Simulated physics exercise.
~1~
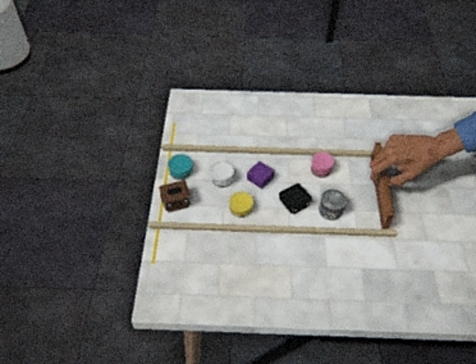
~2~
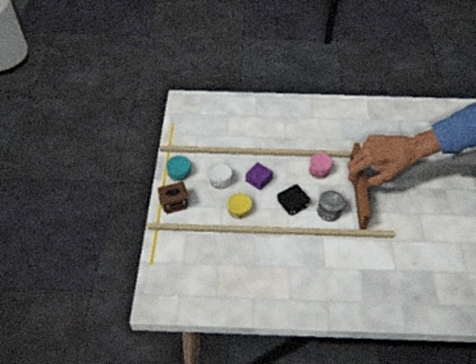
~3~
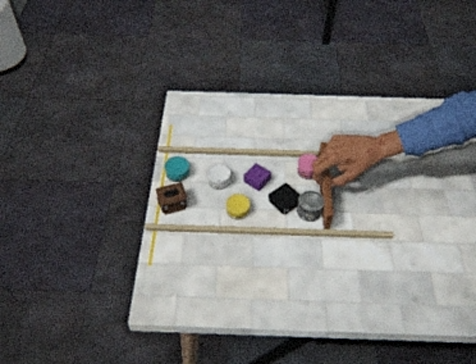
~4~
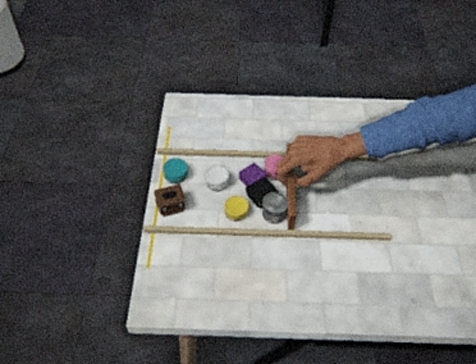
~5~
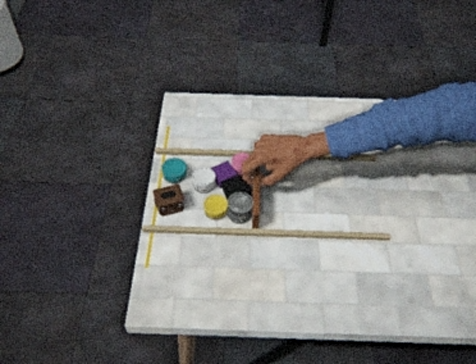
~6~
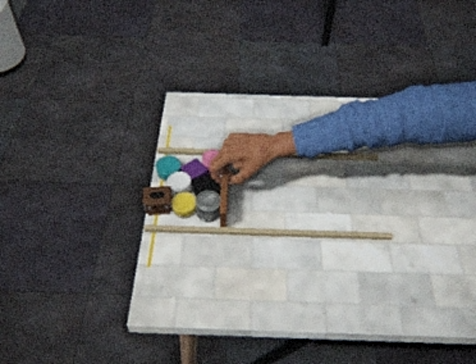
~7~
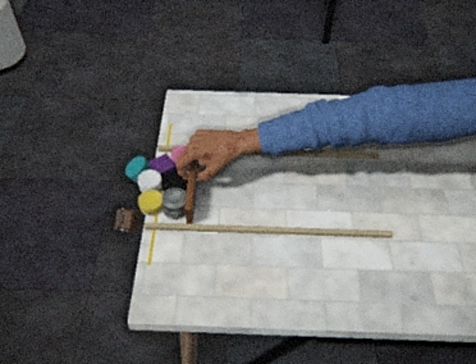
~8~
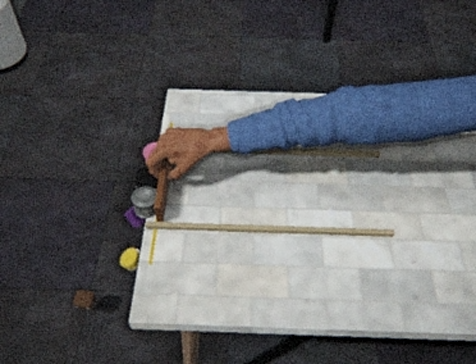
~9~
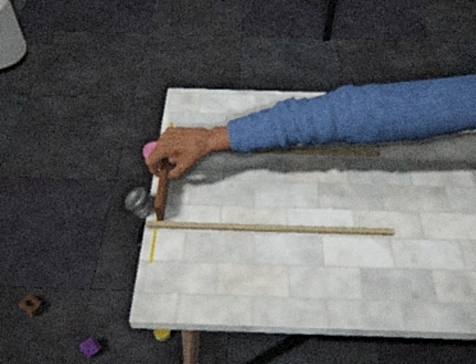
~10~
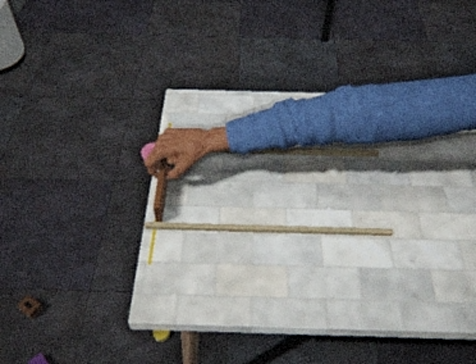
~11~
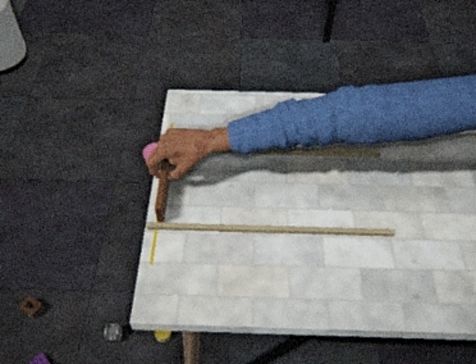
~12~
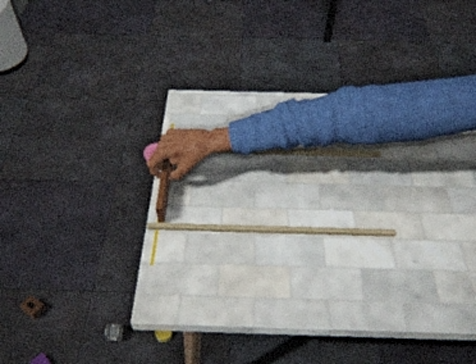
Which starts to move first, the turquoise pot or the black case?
The black case starts to move first. The turquoise pot stays still until the crowded pieces are pushed up close to the left end of the table.
